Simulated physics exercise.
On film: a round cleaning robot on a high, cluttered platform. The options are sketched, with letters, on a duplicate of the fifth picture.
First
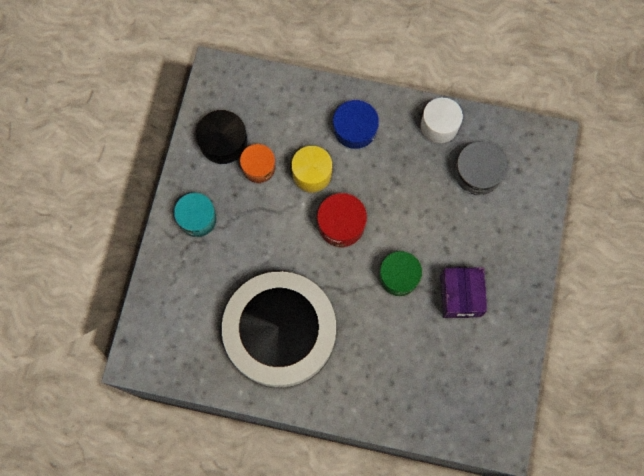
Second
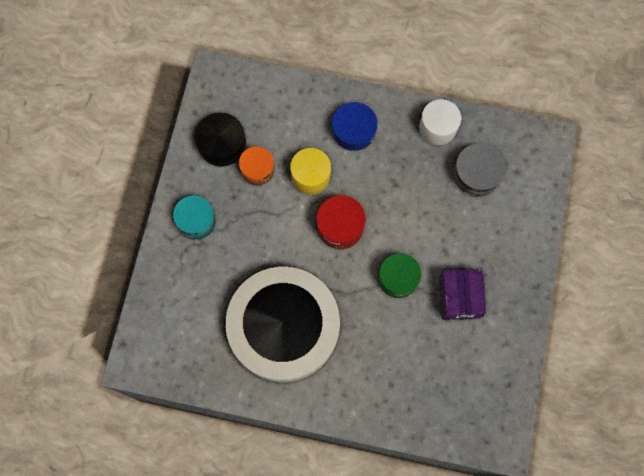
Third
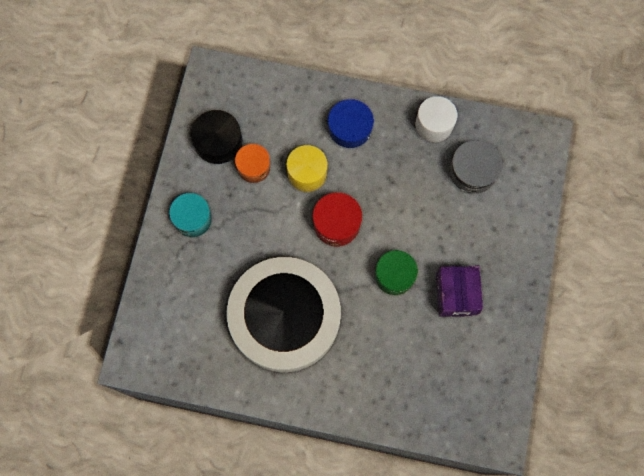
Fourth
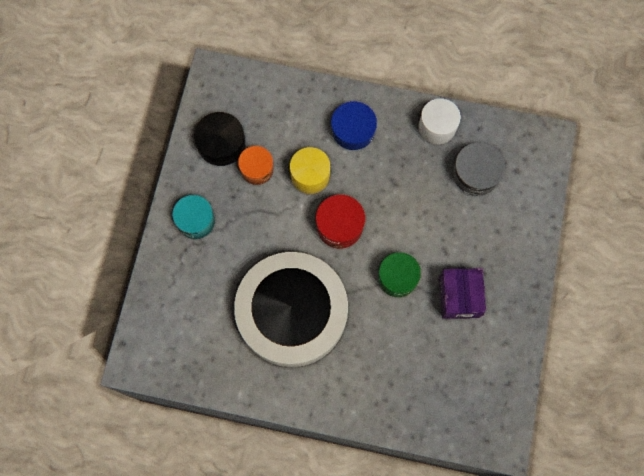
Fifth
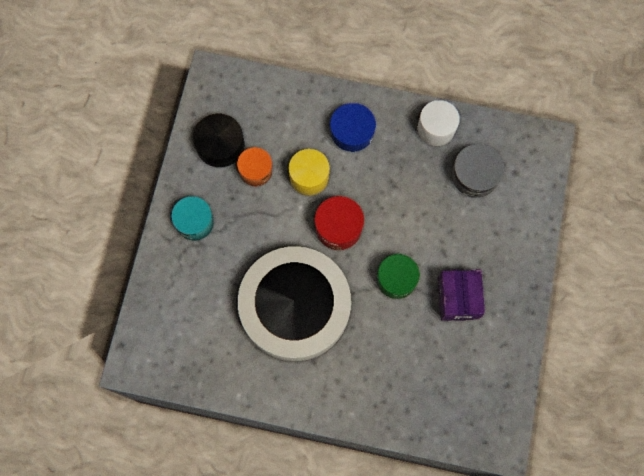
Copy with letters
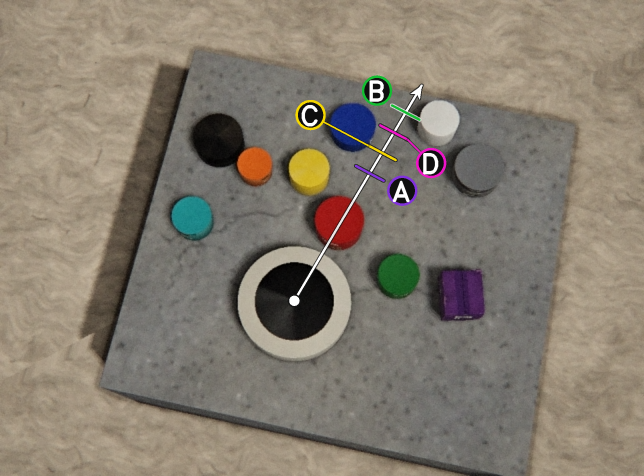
A round white-rimmed robot creeps up and right across a grey platform cluttered with colourful objects.
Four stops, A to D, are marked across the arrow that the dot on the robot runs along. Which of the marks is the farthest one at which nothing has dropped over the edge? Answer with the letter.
The farthest safe stop is C.
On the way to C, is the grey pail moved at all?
No.
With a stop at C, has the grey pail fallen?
By then, no.
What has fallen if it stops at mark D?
The red pail.
On the marked copy, A at (369, 173); B at (406, 113); C at (382, 153); D at (394, 133); the arrow from (294, 301) to (422, 85); the white dot at (294, 301).
Following C. Soon after the start, robot (327, 249); red pail (362, 183); white canister (438, 124).
Later, robot (359, 196); blue pail (352, 116); red pail (394, 133).
In the end, robot (381, 158); red pail (412, 95); blue pail (352, 96); nothing has fallen.
As for the rest, A is safe but short; B drops the red pail and blue pail; D drops the red pail.
